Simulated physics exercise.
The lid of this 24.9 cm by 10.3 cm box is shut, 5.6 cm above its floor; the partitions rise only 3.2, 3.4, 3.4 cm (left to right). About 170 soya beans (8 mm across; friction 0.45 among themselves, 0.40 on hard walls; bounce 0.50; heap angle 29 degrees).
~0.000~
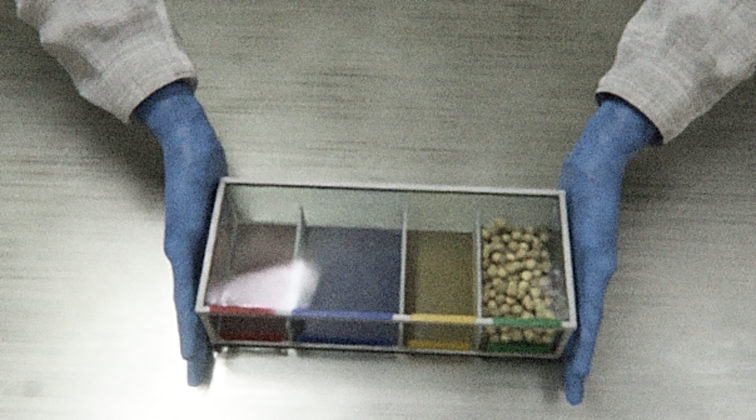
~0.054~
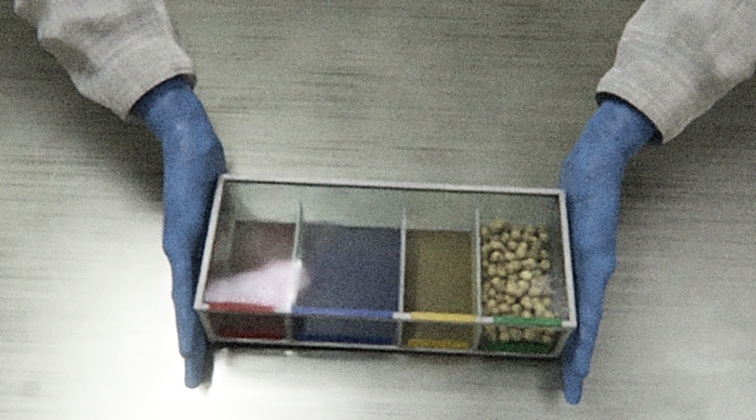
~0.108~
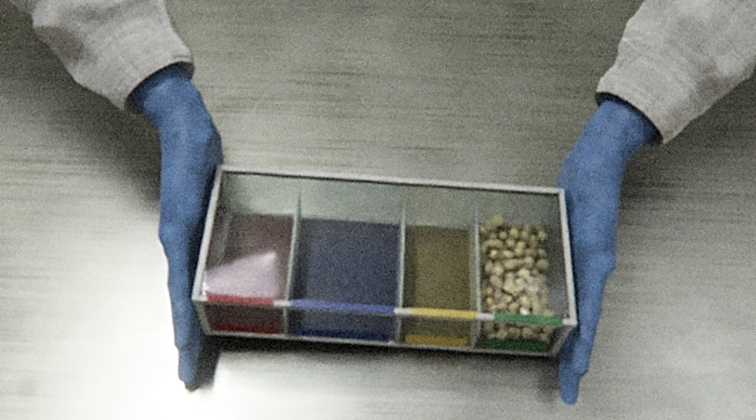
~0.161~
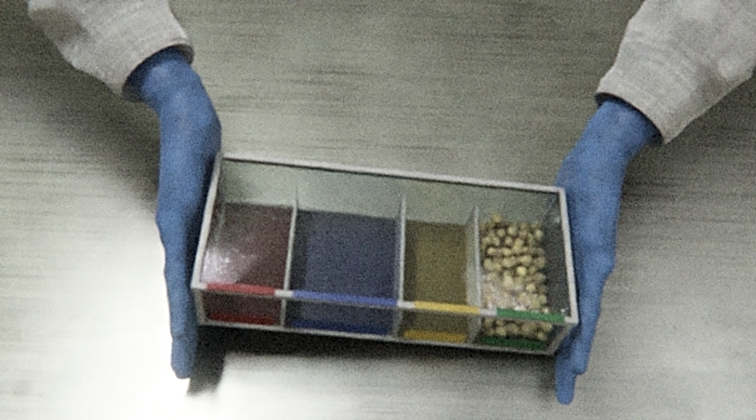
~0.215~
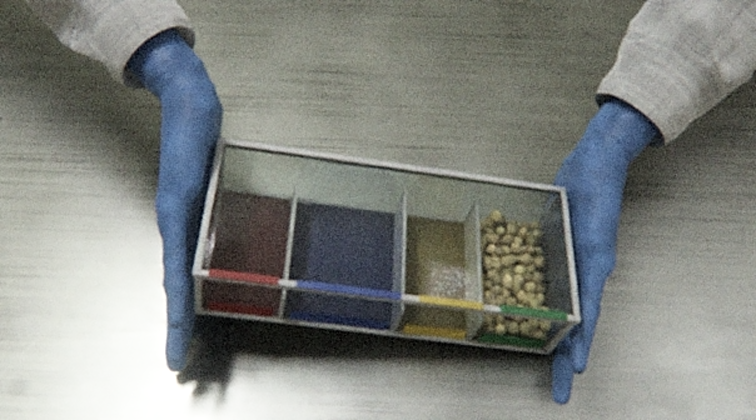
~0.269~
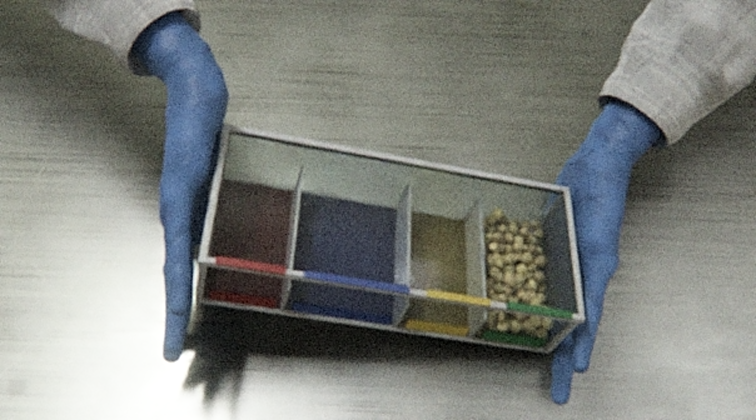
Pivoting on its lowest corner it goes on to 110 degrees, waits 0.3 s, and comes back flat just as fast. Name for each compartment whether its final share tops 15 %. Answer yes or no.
Red: No, blue: No, green: Yes, yellow: No.
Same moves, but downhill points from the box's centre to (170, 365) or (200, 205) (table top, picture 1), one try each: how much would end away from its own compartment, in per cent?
Some 100 and 100 per cent.
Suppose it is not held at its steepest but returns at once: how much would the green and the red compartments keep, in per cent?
Green 100; red 0.
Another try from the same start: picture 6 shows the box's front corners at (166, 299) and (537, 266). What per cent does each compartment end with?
Red 100, blue 0, green 0, yellow 0.
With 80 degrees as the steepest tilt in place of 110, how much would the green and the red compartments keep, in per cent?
Green 100; red 0.
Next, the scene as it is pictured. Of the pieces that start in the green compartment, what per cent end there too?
About 100 per cent.
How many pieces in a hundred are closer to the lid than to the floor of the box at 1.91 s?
Roughly 50 per cent.
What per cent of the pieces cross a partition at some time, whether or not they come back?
About 0 per cent.
After 1.91 s, tilt 110 degrees; green 100 %.
After 3.01 s, tilt 56 degrees; green 100 %.
After 4.08 s, tilt 0 degrees; green 100 %.
In the end, at 4.6 s, red 0 %, blue 0 %, green 100 %, yellow 0 %.
